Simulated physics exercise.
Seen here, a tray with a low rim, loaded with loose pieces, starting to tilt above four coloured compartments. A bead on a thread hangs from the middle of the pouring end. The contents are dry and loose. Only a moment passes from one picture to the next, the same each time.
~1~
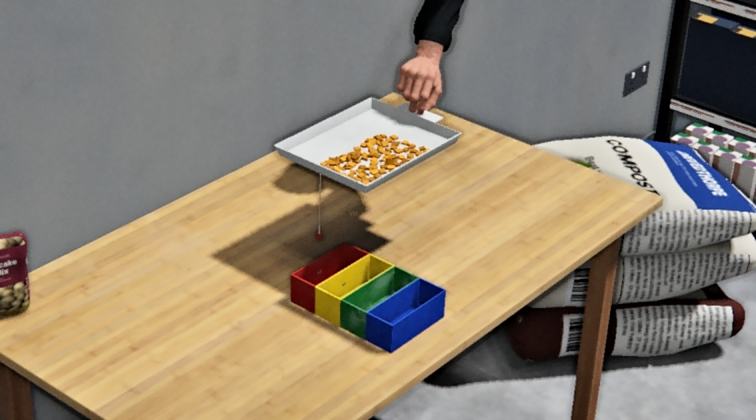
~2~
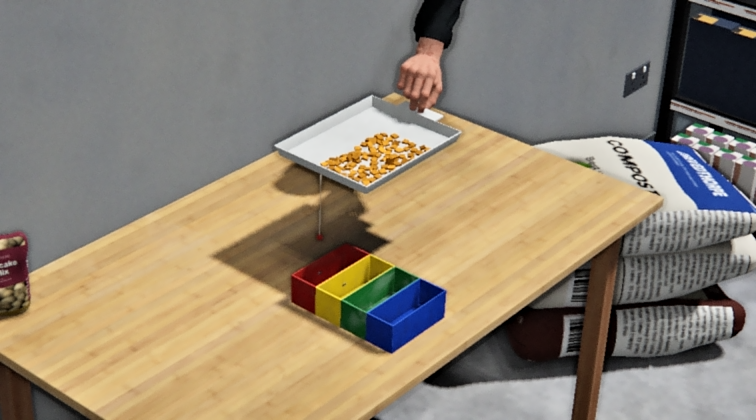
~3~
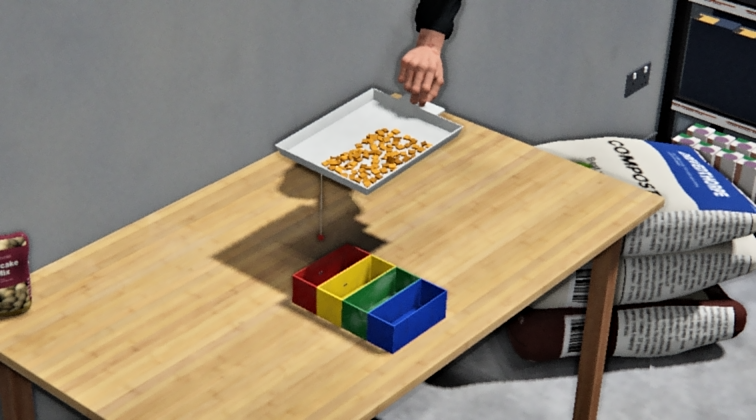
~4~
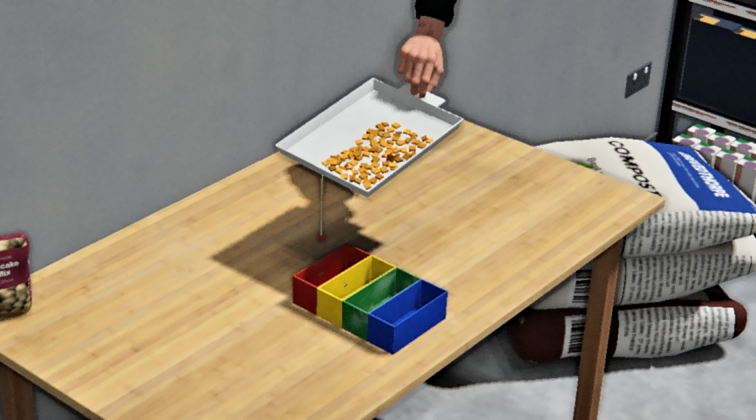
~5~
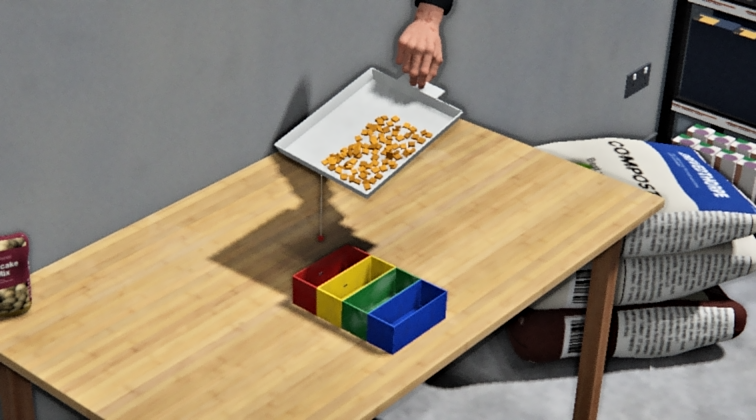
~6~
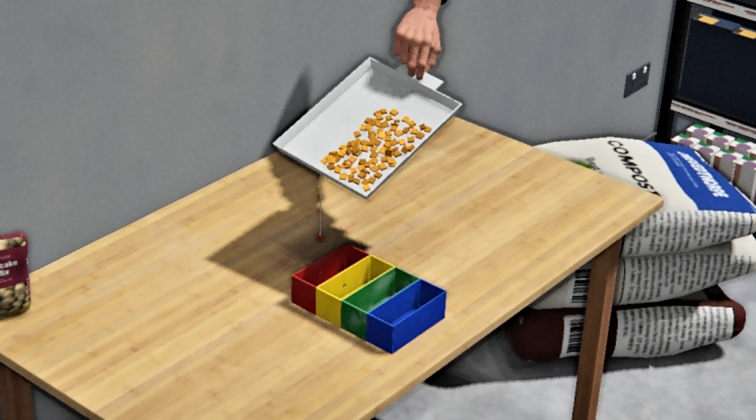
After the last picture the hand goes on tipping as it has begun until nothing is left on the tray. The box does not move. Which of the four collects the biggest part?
The yellow cell gets the most.
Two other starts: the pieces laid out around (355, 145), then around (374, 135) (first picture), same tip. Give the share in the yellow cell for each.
About 40 and 50 per cent.
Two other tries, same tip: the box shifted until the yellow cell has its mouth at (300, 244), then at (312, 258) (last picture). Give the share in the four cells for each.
The first gives 80 %, the second 100 %.
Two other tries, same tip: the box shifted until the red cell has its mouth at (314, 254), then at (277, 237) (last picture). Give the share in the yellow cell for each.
Roughly 40 per cent, and 0 per cent.
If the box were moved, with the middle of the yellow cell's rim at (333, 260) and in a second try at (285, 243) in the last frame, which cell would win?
First green, then blue.
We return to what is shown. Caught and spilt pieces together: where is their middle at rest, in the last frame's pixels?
Around (347, 296).
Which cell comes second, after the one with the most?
Next in line is the red one.
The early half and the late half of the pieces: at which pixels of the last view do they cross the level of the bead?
The first part at (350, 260); the rest at (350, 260).
Soon after the last picture, tray tipped steeply; nearly all on the tray; a stray few falling or outside the box.
A little later, tray tipped past a quarter turn; a stray few on the tray; about half in the yellow cell; about a third in the red cell; a stray few in the green cell; about a quarter falling or outside the box.
Later still, tray tipped past a quarter turn; about half in the yellow cell; about a third in the red cell; a stray few in the green cell; a stray few falling or outside the box.
At rest, tray tipped past a quarter turn; about half in the yellow cell; about a third in the red cell; a stray few in the green cell; none in the blue cell; a stray few outside the box.
